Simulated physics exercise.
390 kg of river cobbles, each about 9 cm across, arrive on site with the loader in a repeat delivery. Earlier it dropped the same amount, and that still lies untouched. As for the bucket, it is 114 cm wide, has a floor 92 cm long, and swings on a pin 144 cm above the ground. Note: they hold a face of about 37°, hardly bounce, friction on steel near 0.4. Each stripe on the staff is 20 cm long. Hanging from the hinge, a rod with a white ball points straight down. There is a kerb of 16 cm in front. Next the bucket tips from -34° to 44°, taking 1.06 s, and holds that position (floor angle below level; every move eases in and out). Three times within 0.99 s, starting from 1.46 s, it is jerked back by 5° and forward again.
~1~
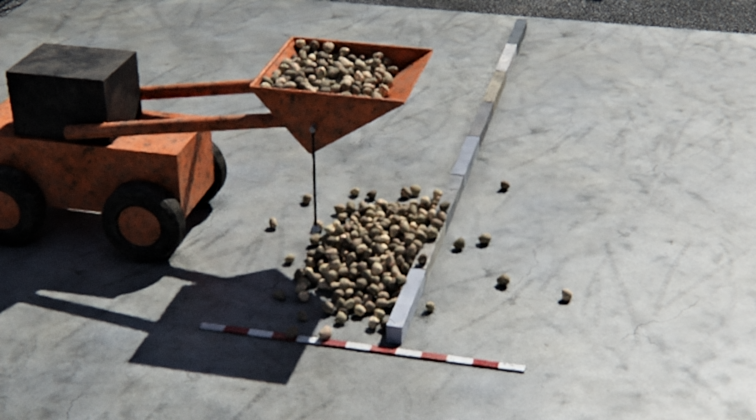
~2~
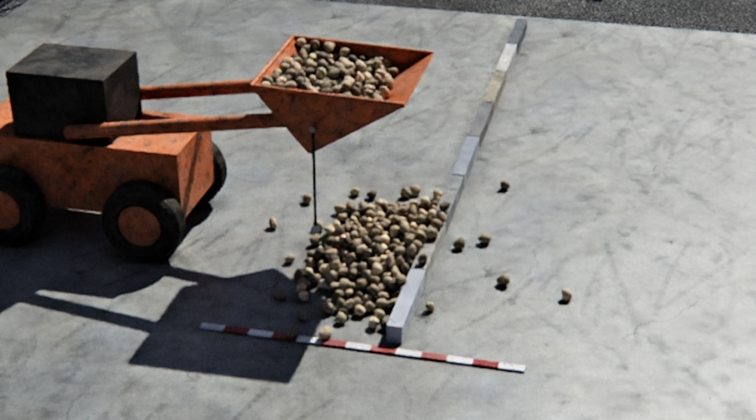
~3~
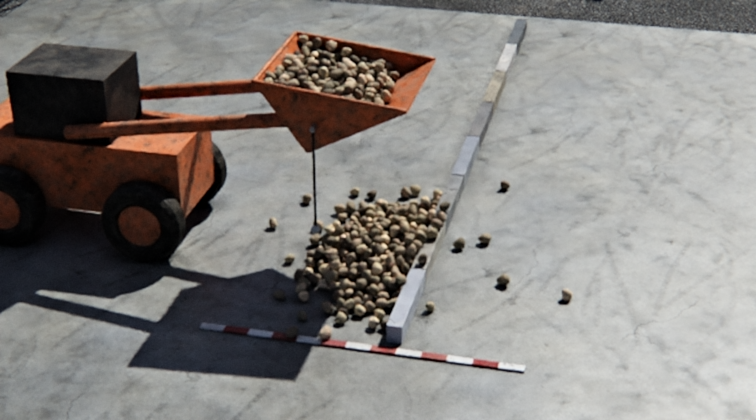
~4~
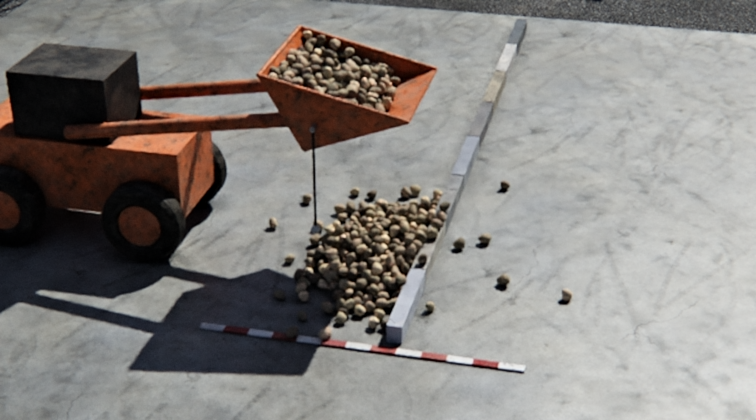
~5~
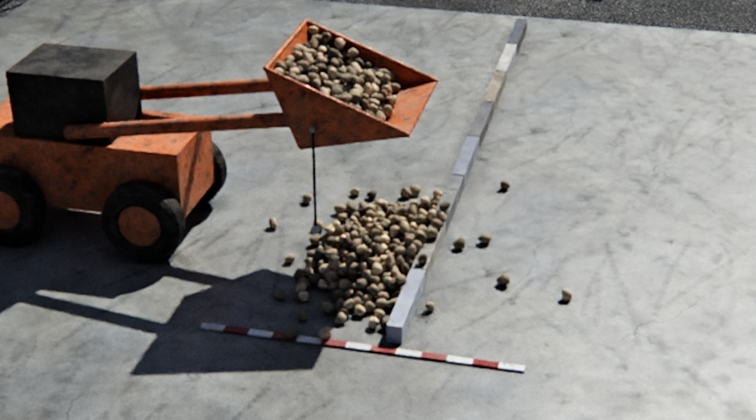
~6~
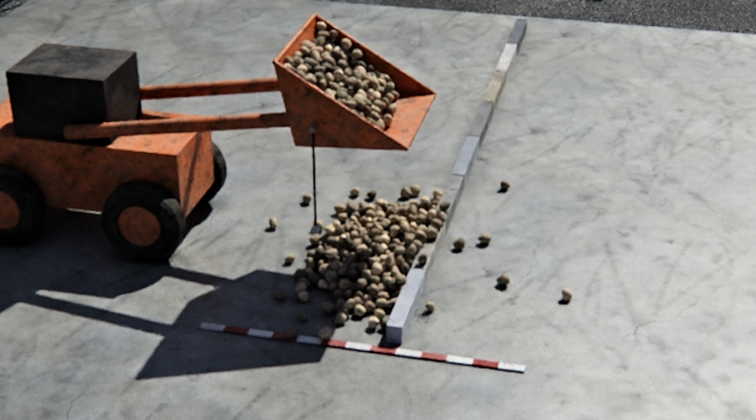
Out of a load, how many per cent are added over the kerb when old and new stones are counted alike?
Around 74 per cent.
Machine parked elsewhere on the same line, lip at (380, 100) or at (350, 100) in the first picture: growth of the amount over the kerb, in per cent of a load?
Close to 50 per cent, followed by close to 20 per cent.
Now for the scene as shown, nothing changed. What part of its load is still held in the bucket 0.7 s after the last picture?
I'd say about 55 per cent.
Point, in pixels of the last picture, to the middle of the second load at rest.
Around (467, 262).
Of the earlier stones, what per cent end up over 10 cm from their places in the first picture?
I'd put it at about 0 per cent.
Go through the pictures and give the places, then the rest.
In the first frame, the bucket is at -34°, its lip at (404, 103); the top of the load is at (336, 64). The earlier load is highest near (394, 227), 24 cm above ground level, 98 % on this side of the kerb, 2 % over the kerb.
In the second frame, the bucket is at -32°, its lip at (404, 105); the top of the load is at (328, 64).
In the third frame, the bucket is at -28°, its lip at (407, 112); the top of the load is at (315, 56).
In the fourth frame, the bucket is at -21°, its lip at (409, 123); the top of the load is at (309, 51).
In the fifth frame, lip at (409, 136), floor tilted -13°, highest stones at (313, 46).
In the sixth frame, lip at (408, 150), floor tilted -4°, highest stones at (318, 41).
Then, 0.4 s after the last picture the floor is at 32°; in per cent of one load, 99 in the bucket, 99 on this side of the kerb, 2 over the kerb; the foremost stones are at (479, 247).
Then, 0.7 s after the last picture the floor is at 44°; in per cent of one load, 53 in the bucket, 143 on this side of the kerb, 3 over the kerb; the foremost stones are at (482, 253).
Then, 2.5 s after the last picture the floor is at 44°; in per cent of one load, 0 in the bucket, 124 on this side of the kerb, 76 over the kerb; the foremost stones are at (701, 311).
Then, 5.2 s after the last picture the floor is at 44°; in per cent of one load, 0 in the bucket, 124 on this side of the kerb, 76 over the kerb; the foremost stones are at (702, 311). Net gain over the kerb, 74.
